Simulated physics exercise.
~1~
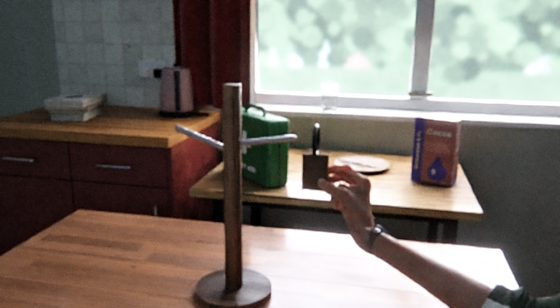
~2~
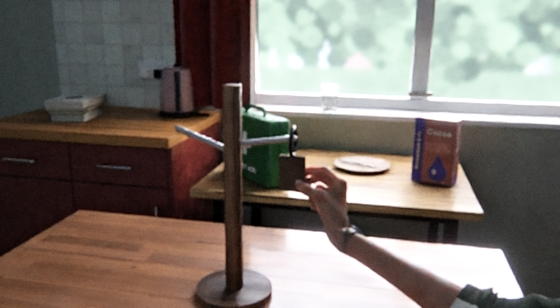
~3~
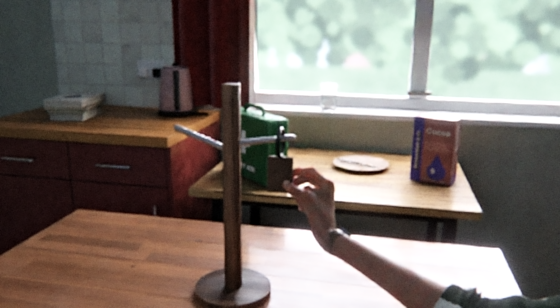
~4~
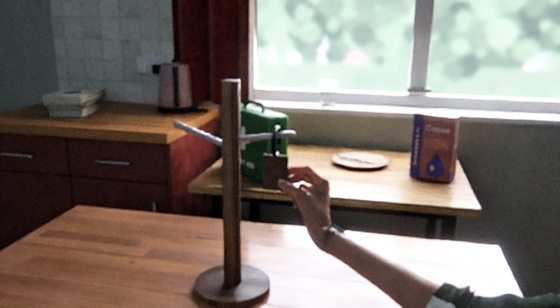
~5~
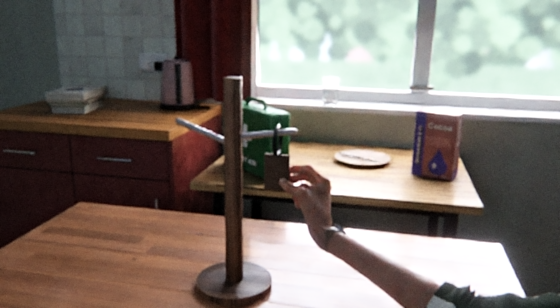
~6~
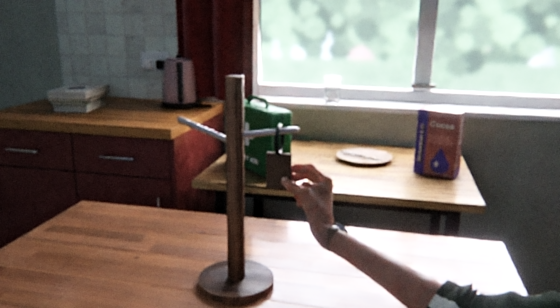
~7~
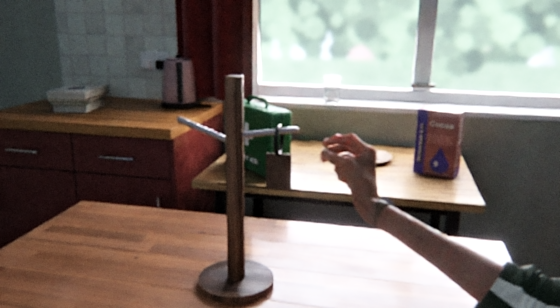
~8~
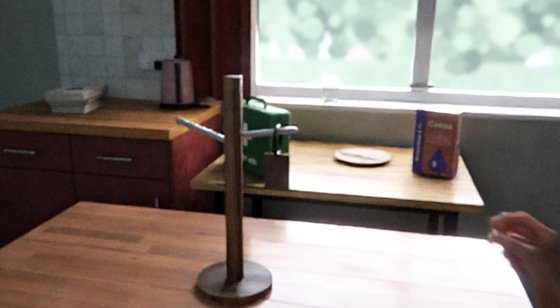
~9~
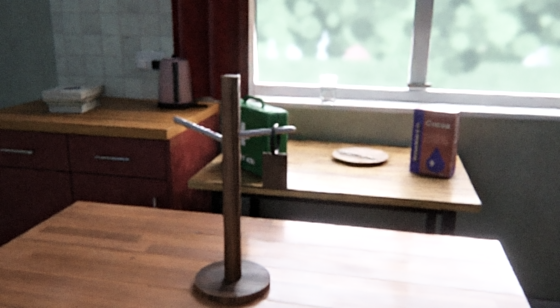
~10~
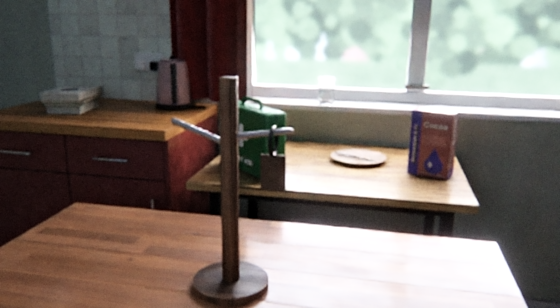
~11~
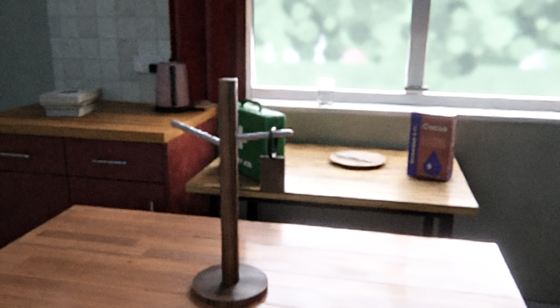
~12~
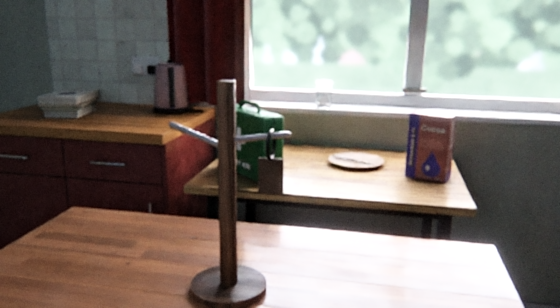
A hand reaches in from the right of a kitchen, seen from across a wooden table in a slightly swaying view, holding a small brown tag. A dark wooden peg stand with pale arms rises from the table, while a green container, a round plate and an orange and purple box sit on a table beneath the window behind. The hand moves the tag left to the stand's right arm and holds it there briefly. The fingers let go and the hand draws back out to the right. The brown tag stays hanging from the peg.
